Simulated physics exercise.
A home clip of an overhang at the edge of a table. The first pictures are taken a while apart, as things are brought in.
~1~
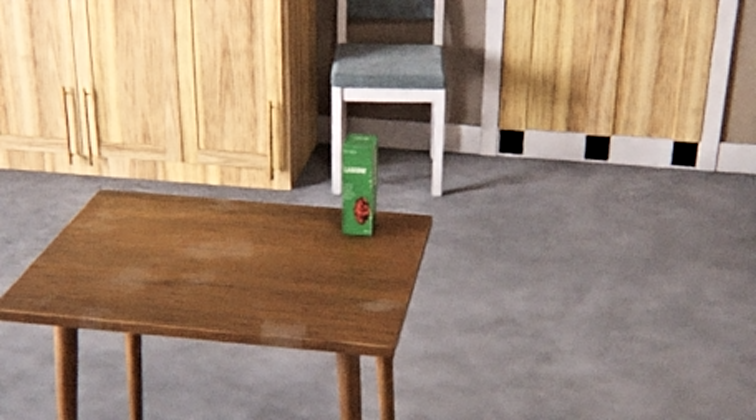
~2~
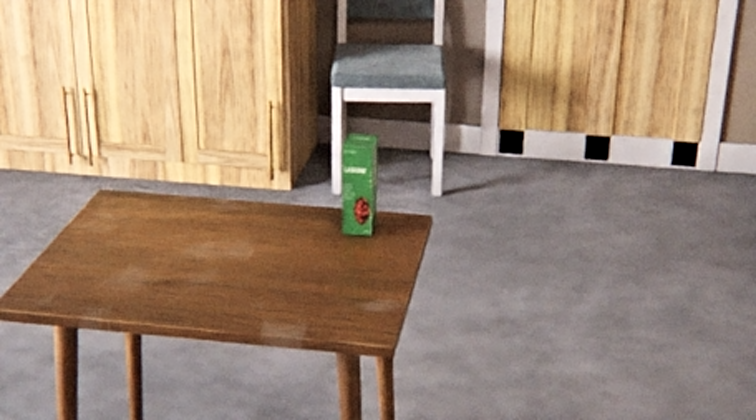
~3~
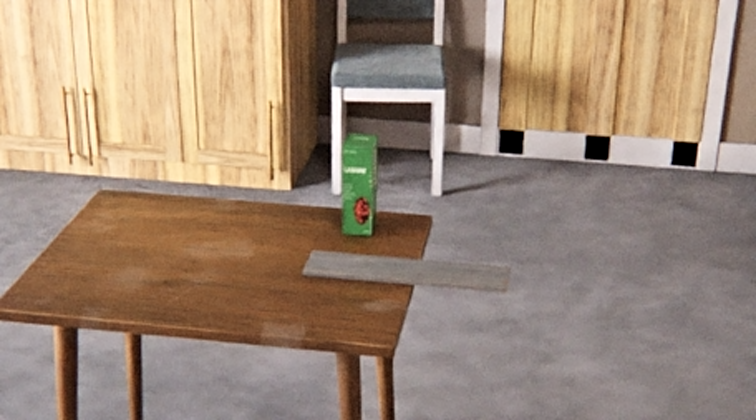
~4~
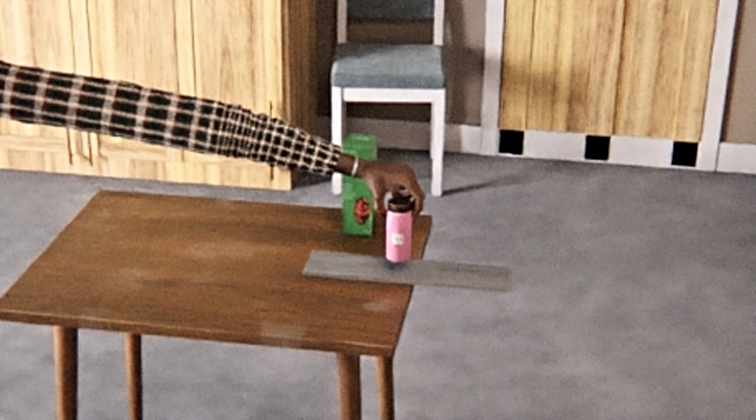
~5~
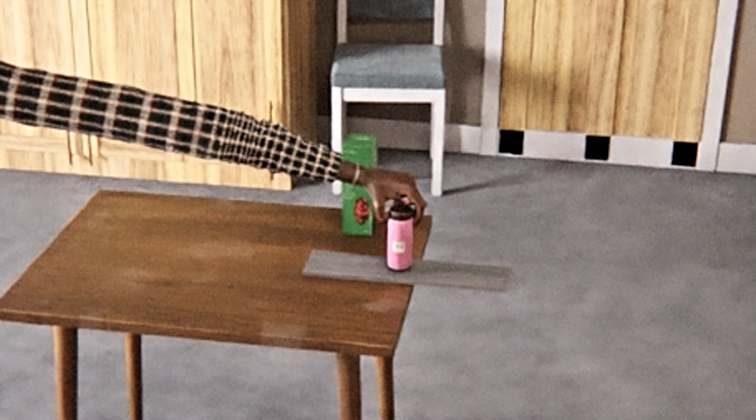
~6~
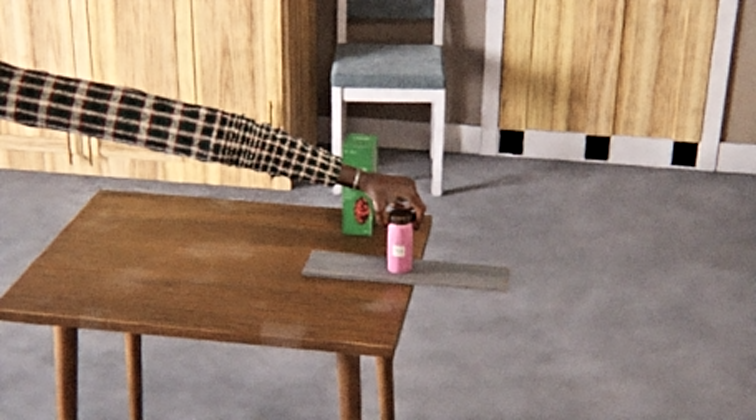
The video shows a green carton on a wooden table, then a flat grey strip lying across the table's right edge and jutting past it. A hand in a checked sleeve lowers a pink shaker onto the strip and keeps hold.
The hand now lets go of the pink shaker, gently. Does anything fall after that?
The board keeps its balance.
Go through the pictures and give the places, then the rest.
The last thing is not in view yet; green carton (360, 185), in the first frame.
The last thing is not in view yet; green carton (360, 185), in the second frame.
The last thing is not in view yet; green carton (360, 185), in the third frame.
Coming down; pink shaker (399, 229); green carton (360, 185), in the fourth frame.
Coming down; pink shaker (401, 237); green carton (360, 185), in the fifth frame.
In place under the hand; pink shaker (400, 241); green carton (360, 185), in the sixth frame.
Then, 0.60 s later than the last frame, all is still.
Then, 1.30 s later than the last frame, pink shaker resting near (400, 241).
When it is over, all 3 as before. End places, in pixels of the last picture, pink shaker near (400, 241). The board stays on the table.
